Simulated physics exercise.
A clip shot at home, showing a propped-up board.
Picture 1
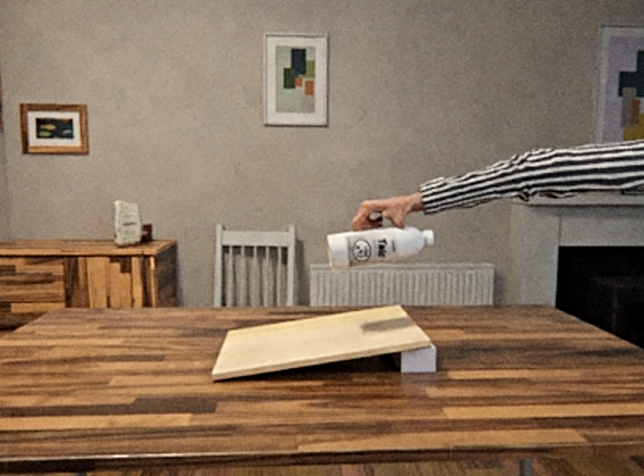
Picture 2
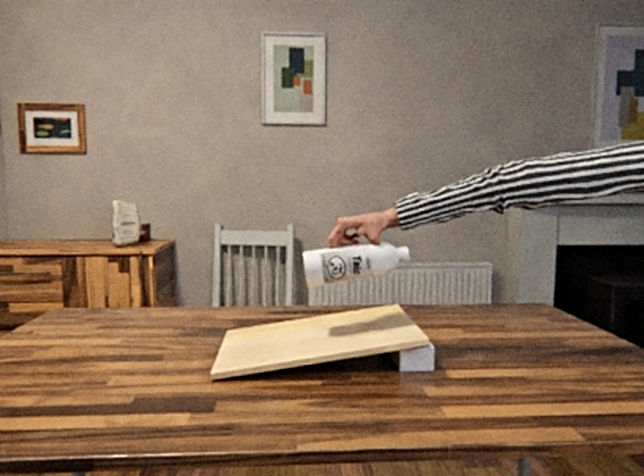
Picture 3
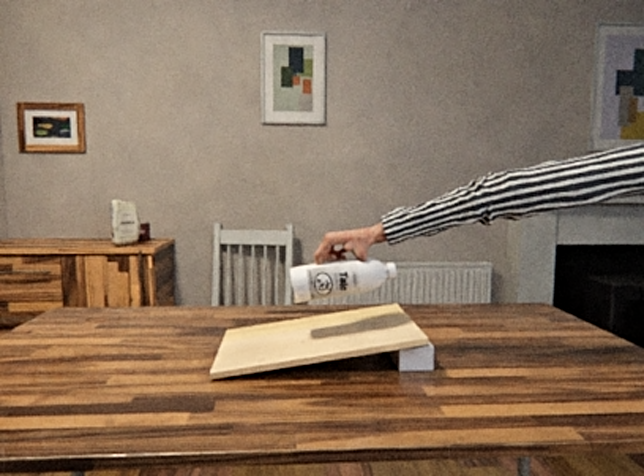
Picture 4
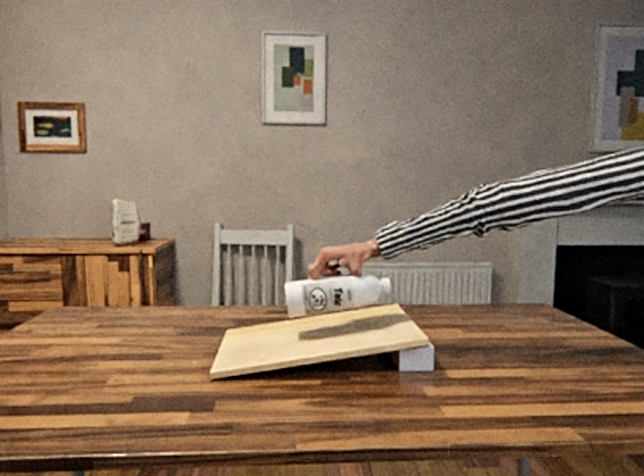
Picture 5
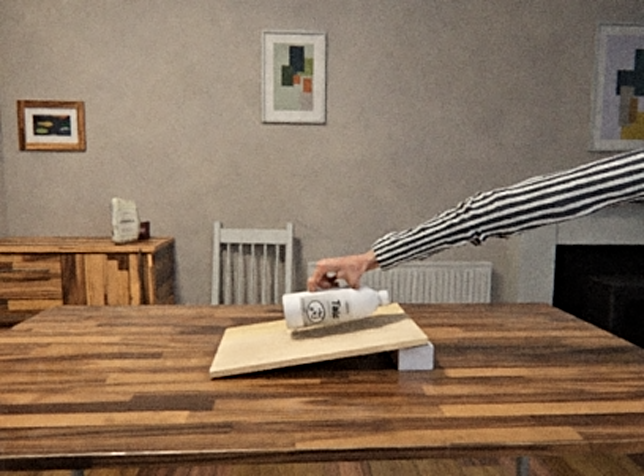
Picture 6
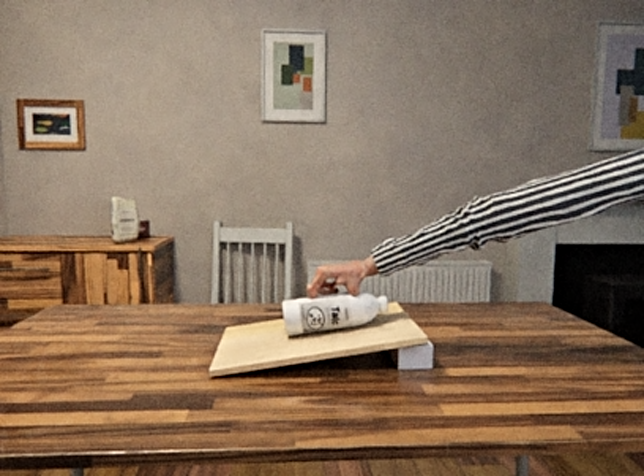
White bottle on its side being lowered by a hand in a striped sleeve onto a propped-up board on a wooden table.
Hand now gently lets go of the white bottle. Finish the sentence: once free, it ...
Once free, it stays in place.
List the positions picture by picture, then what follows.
Still above its spot; white bottle (381, 245), in the first frame.
Still above its spot; white bottle (356, 262), in the second frame.
Still above its spot; white bottle (344, 278), in the third frame.
Still above its spot; white bottle (338, 293), in the fourth frame.
Still above its spot; white bottle (336, 305), in the fifth frame.
In place under the hand; white bottle (336, 311), in the sixth frame.
Then, 0.20 s on from there, no change.
Then, 0.50 s on from there, white bottle resting near (336, 311).
In the end, it is unmoved. At the end, from the last picture's camera, white bottle near (335, 312). The white bottle stays where it is put.
